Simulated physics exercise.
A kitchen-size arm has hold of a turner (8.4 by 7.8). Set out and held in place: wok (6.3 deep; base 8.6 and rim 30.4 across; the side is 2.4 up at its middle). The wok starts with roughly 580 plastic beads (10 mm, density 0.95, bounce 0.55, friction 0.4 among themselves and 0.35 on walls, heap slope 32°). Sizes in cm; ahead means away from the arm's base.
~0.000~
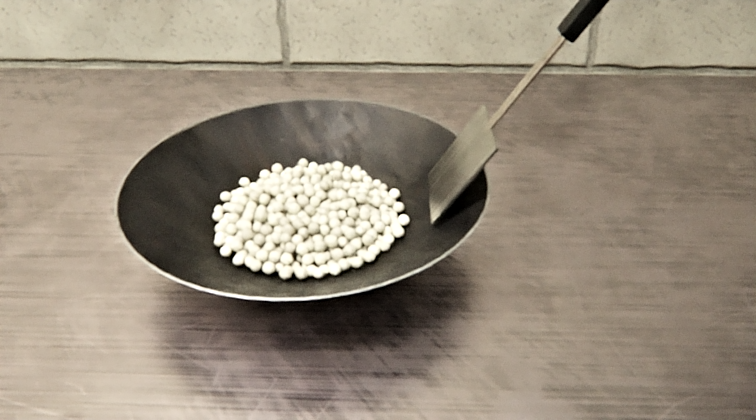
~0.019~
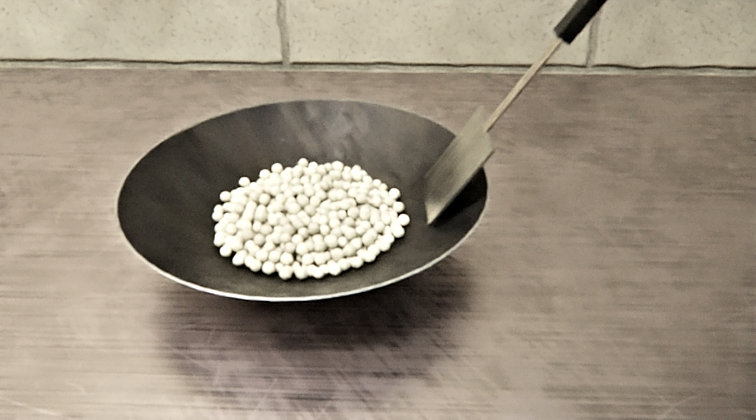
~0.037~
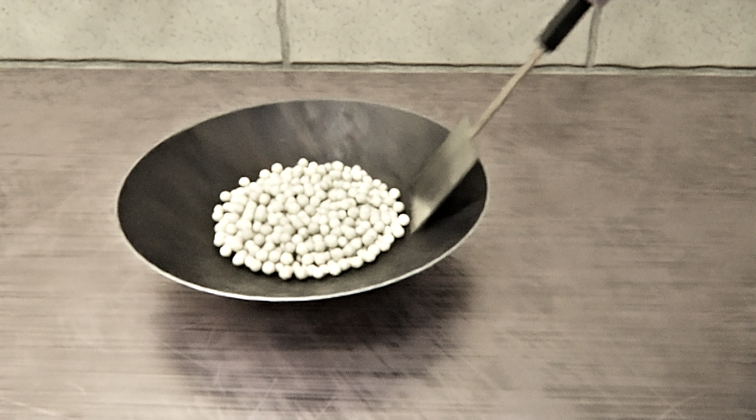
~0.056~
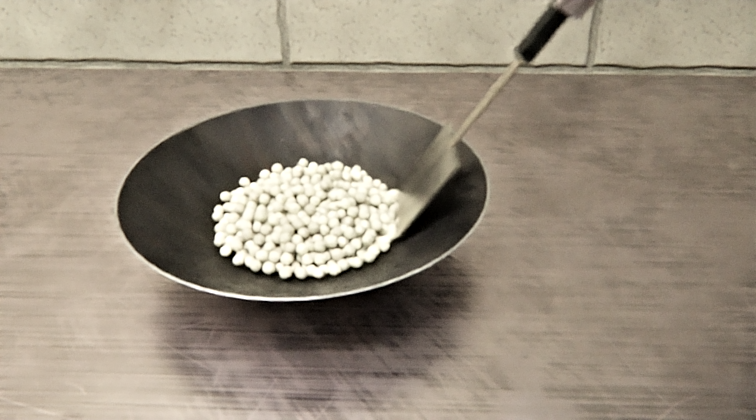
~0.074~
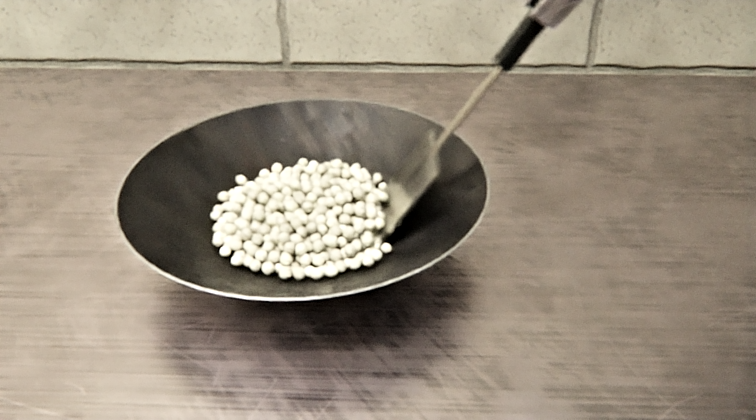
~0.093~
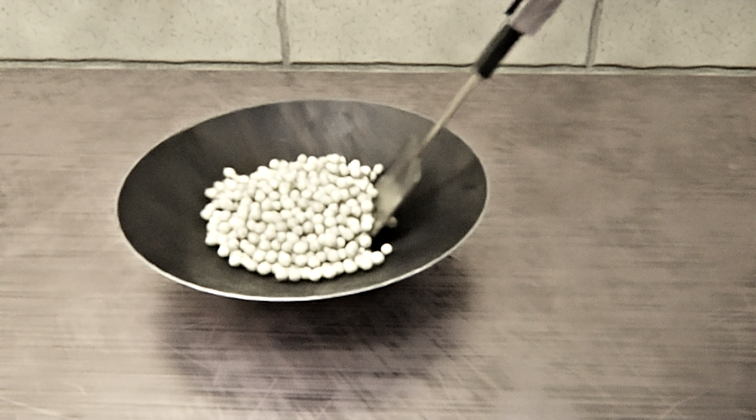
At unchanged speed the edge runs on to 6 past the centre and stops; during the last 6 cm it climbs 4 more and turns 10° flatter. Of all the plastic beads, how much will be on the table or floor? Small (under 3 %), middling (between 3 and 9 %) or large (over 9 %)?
A middling share, between 3 and 9 %, ends on the table or floor.
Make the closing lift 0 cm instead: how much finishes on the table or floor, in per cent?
Some 0 per cent.
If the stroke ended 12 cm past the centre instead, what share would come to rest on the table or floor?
Then about 35 per cent.
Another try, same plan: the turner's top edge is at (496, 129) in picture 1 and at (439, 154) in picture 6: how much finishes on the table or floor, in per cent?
Some 0 per cent.
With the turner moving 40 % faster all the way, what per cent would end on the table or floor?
It would be near 15 per cent.
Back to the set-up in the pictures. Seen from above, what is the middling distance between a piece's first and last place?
Some 4 cm.
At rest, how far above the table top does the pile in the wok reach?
Roughly 6.5 cm.
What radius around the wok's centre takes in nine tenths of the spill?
Roughly 60 cm.
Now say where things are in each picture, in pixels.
Turner top edge at (491, 125), sloping 58°; upper third of the load around (304, 209), from x 220 to 405, top at y 165; 582 in the wok, in the first picture.
Turner top edge at (488, 127), sloping 58°; upper third of the load around (304, 209), from x 220 to 405, top at y 165, in the second picture.
Turner top edge at (473, 134), sloping 58°; upper third of the load around (304, 209), from x 220 to 405, top at y 165, in the third picture.
Turner top edge at (453, 143), sloping 58°; upper third of the load around (304, 208), from x 220 to 400, top at y 165, in the fourth picture.
Turner top edge at (435, 150), sloping 58°; upper third of the load around (308, 207), from x 215 to 395, top at y 165, in the fifth picture.
Turner top edge at (416, 156), sloping 58°; upper third of the load around (302, 198), from x 205 to 390, top at y 160; 582 in the wok, in the sixth picture.
By 0.14 s, sloping 58°, highest piece 5 above the table; 582 in the wok.
By 0.18 s, sloping 54°, highest piece 8 above the table; 582 in the wok.
By 0.41 s, sloping 48°, highest piece 7 above the table; 551 in the wok, 11 on the table or floor, 20 on the blade or in flight.
By 1.46 s, sloping 48°, highest piece 6 above the table; 551 in the wok, 31 on the table or floor.
Final count, 551 in the wok, 31 on the table or floor. That is 5 % on the table or floor.
